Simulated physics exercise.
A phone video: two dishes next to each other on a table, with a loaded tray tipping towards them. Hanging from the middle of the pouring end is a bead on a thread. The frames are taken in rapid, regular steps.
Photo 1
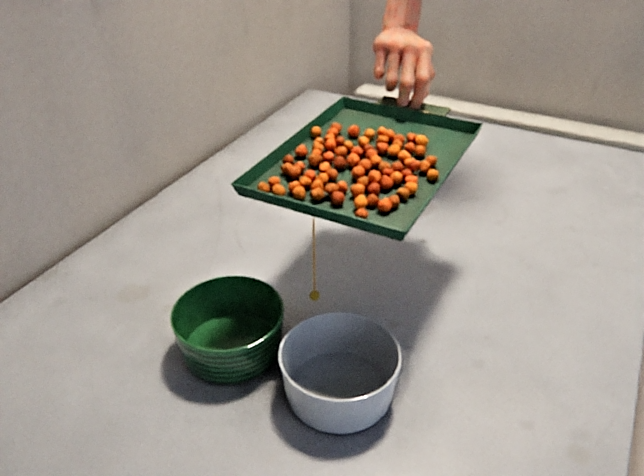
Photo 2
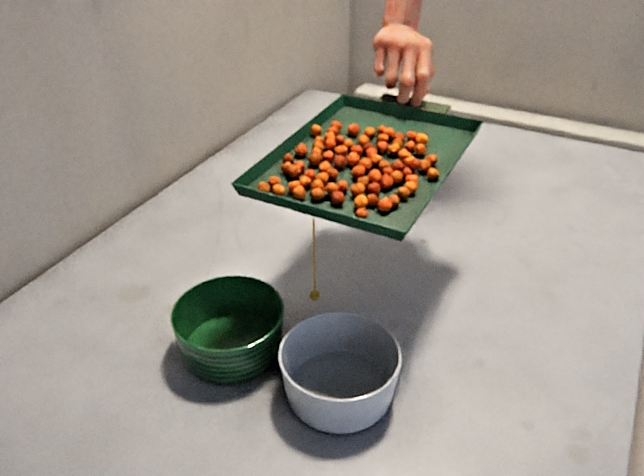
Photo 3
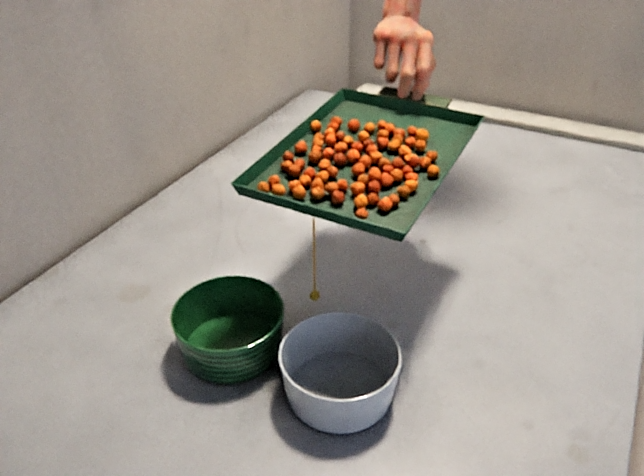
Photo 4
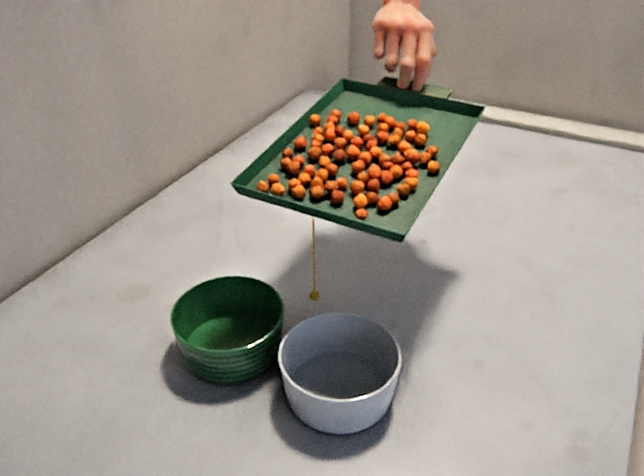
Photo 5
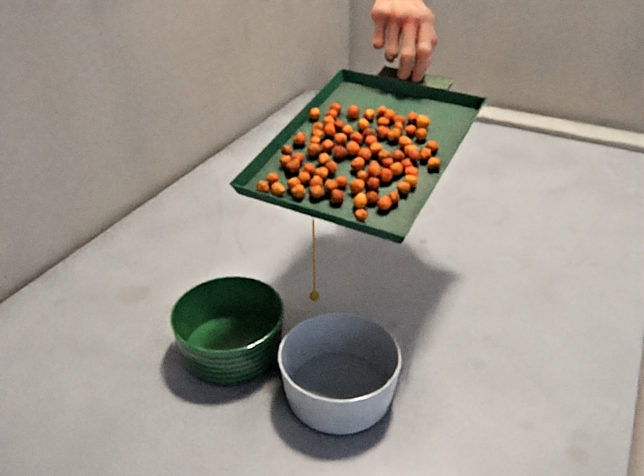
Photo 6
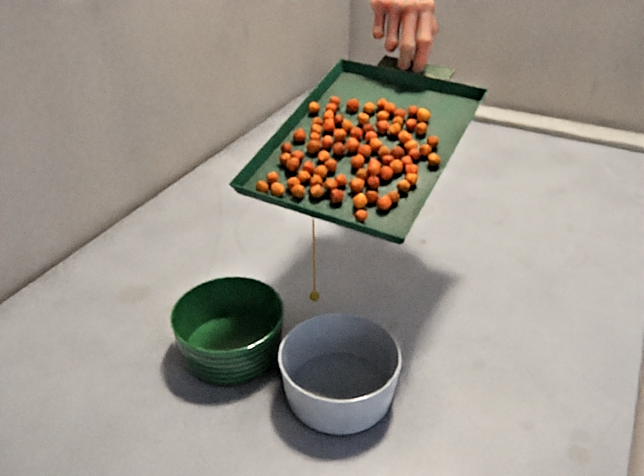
At first, a hand holds a green tray of small, round orange-brown pieces above a green bowl on the left and a pale grey bowl on the right. Then the hand gradually raises the tray's far end, tilting it slightly toward the viewer, while the pieces stay bunched on it and the bowls remain still.
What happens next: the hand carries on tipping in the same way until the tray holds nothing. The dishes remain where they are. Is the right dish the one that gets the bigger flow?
Yes.
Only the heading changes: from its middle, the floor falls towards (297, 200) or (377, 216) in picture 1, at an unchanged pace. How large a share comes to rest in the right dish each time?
You'd get 20 per cent the first time and 60 per cent the second time.
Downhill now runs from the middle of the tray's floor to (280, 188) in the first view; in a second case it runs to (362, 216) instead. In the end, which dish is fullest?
Results - the dish on the left side first, the dish on the right side second.
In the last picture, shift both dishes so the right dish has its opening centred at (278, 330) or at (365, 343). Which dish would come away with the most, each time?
Place 1 - the dish at right; place 2 - the dish at right.
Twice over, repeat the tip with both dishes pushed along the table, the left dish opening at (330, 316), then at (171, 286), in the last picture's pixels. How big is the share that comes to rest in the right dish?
10 and 40 %.
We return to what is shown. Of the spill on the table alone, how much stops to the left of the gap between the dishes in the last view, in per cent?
Left share: Close to 30 %.
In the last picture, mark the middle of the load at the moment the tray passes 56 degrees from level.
The centre of the load shows up near (341, 173) in the last view.
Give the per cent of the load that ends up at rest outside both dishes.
Roughly 20 percent.
Just after the last frame, tray tipped steeply; every one on the tray.
A moment on, tray tipped right over; roughly a third on the tray; roughly a quarter in the right dish; about a tenth in the left dish; about a tenth outside both; roughly a quarter in the air.
Further on, tray tipped past a quarter turn; roughly two thirds in the right dish; roughly a quarter in the left dish; roughly a quarter outside both.
When it is over, tray tipped past a quarter turn; roughly two thirds in the right dish; roughly a quarter in the left dish; roughly a quarter outside both.
